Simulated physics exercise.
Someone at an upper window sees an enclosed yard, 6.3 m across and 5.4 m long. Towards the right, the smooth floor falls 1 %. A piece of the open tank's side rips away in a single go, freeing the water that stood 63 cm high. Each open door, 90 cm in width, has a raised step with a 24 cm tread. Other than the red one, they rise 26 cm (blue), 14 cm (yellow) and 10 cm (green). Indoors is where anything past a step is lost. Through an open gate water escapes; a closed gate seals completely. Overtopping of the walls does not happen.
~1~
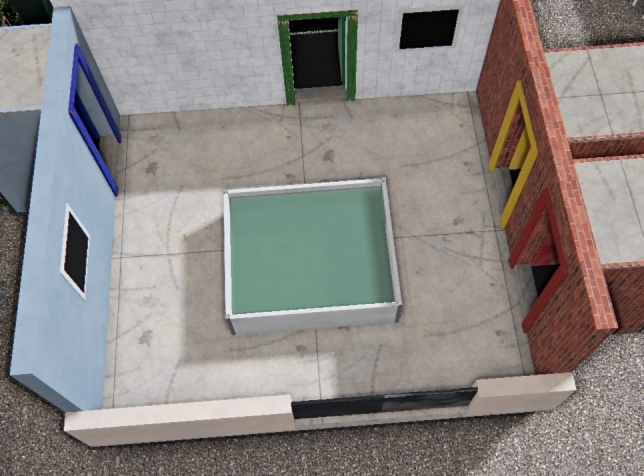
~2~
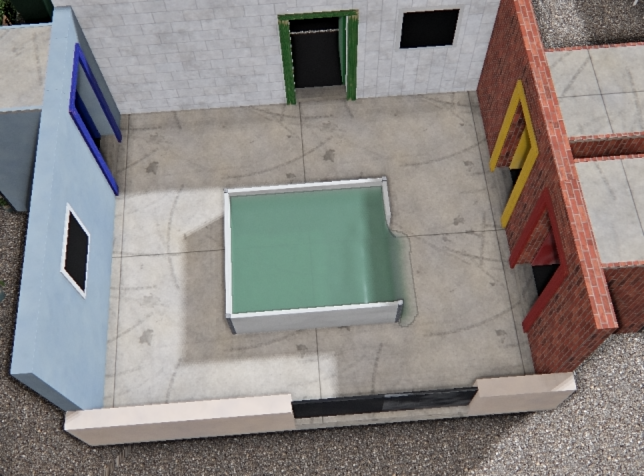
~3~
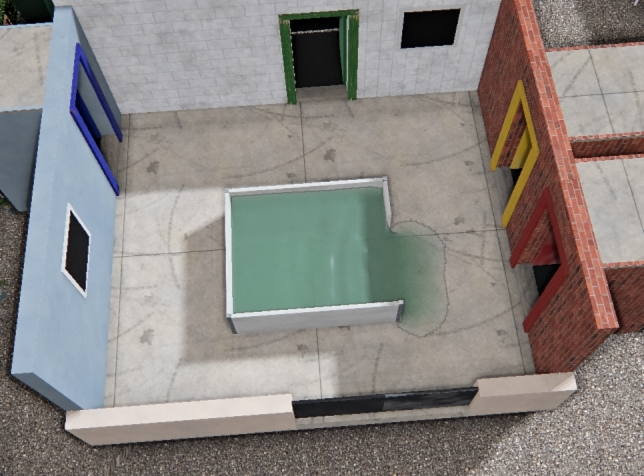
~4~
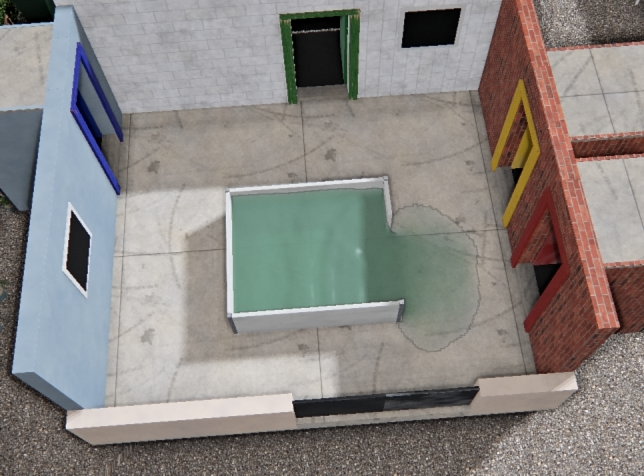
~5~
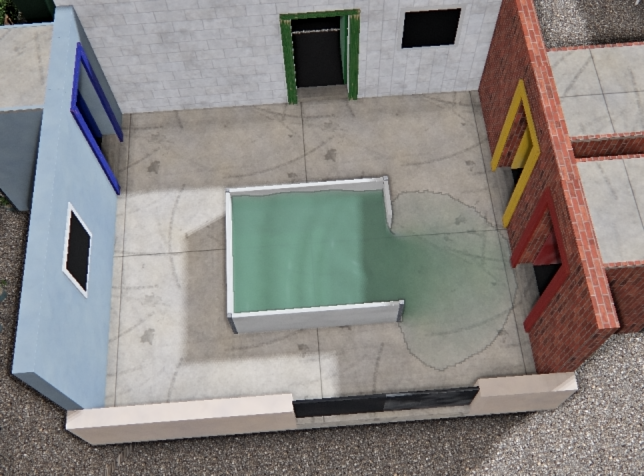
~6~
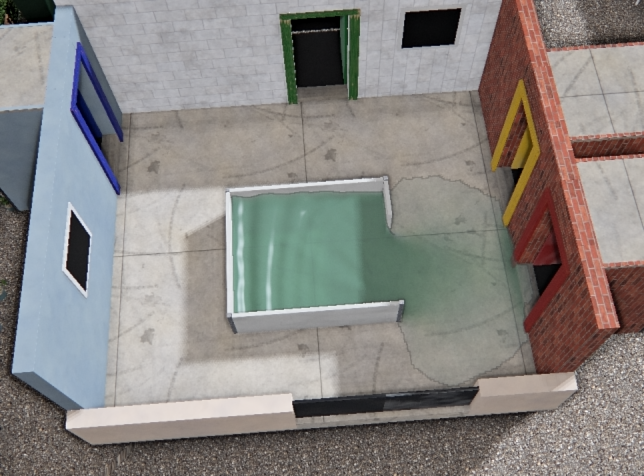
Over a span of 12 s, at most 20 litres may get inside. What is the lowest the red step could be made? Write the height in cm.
Around 37 cm high.
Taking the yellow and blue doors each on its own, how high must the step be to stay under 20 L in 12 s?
About 17 cm at yellow and about 8.5 cm at blue.
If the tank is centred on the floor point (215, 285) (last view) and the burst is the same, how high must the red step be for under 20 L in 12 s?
That setup calls for roughly 28 cm.
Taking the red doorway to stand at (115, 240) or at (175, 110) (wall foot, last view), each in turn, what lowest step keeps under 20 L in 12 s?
About 8.0 cm, then about 12.0 cm.
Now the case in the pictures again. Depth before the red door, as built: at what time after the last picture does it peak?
The level tops out near 1.0 seconds.
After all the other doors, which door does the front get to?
It's the blue one.
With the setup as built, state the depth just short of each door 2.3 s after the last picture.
Centimetres: Blue = 0, red = 32, yellow = 18, green = 2.
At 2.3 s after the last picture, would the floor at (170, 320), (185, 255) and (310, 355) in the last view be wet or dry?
First bone-dry, second bone-dry, third wet through.
Then, 0.7 s after the last picture water covers 20 % of the floor, deepest (40 cm) near (504, 265); 40 cm at the red door, 64 litres in over its 17 cm step.
Then, 2.3 s after the last picture water covers 40 % of the floor, deepest (35 cm) near (528, 390); 32 cm at the red door, 272 litres in over its 17 cm step.
Then, 11.3 s after the last picture water covers 95 % of the floor, deepest (12 cm) near (227, 214); 9 cm at the red door, 348 litres in over its 17 cm step.
At the red door as built, the water peaked near 40 cm, 0.9 s after the last picture.
Run again over the same 12 s with other heights there, 87 litres in over 29.5 cm, 7 litres over 40 cm. The limit of 20 litres is kept from about 37 cm up.
